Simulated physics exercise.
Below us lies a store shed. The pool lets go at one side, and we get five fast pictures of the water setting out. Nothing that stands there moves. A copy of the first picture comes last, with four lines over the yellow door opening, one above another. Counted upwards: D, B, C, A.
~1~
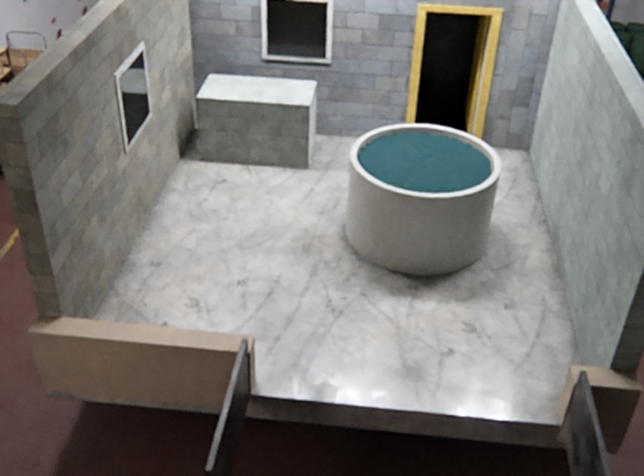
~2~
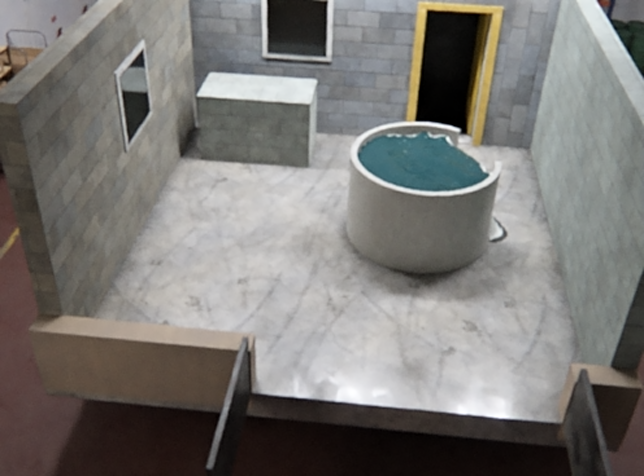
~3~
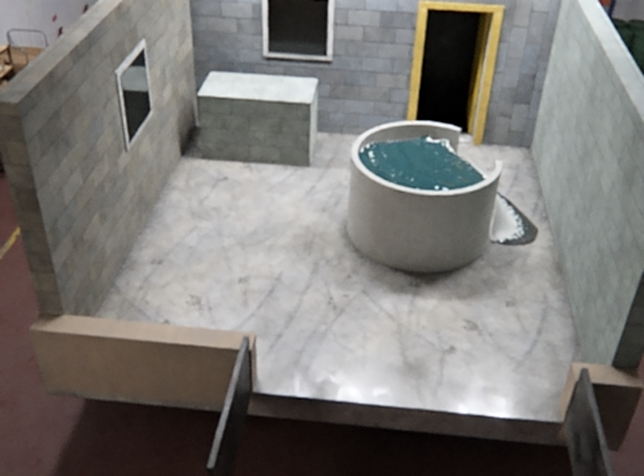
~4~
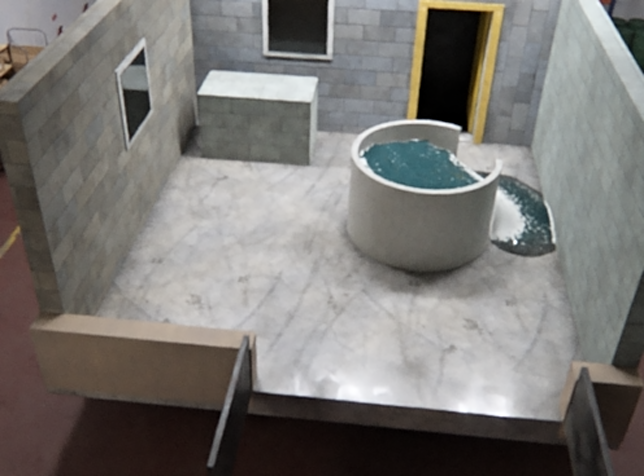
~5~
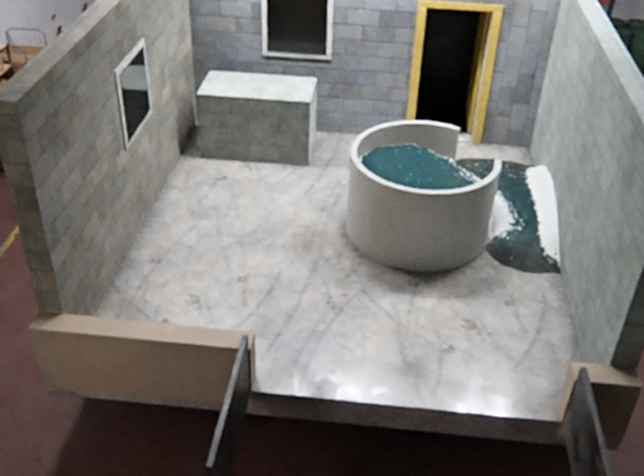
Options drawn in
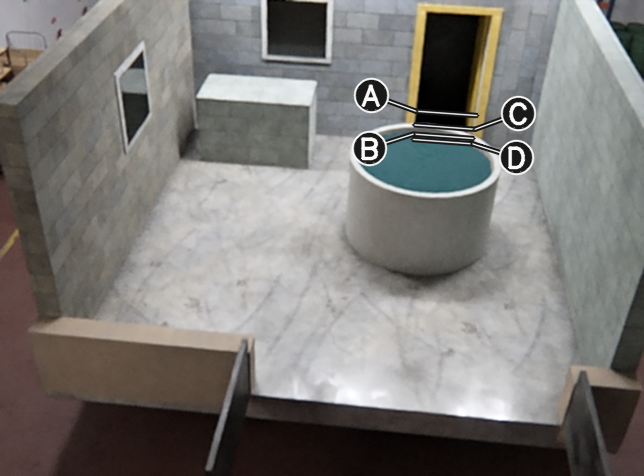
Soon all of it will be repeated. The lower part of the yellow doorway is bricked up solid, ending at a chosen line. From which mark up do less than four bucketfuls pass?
I would pick line C.
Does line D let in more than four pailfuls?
Yes.
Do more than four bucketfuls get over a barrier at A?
No.
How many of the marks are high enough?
Two of them.
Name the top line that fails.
Here it is line B.
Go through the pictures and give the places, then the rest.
Water in the pool at rest, its middle at (424, 163); foot of the yellow doorway at (442, 144); open gate at (410, 346).
Water covers 1 % of the ground and shows as far out as (492, 237).
Water covers 4 % of the ground and shows as far out as (530, 232).
Water covers 8 % of the ground and shows as far out as (544, 248).
Water covers 12 % of the ground and shows as far out as (533, 168).
On the marked copy, A at (446, 113); B at (443, 136); C at (444, 127); D at (442, 141); from the bottom up D, B, C, A.
With A, nothing gets over.
With B, about 9 bucketfuls get in.
With C, a splash gets over, under a bucket.
With D, dozens of bucketfuls pour in.
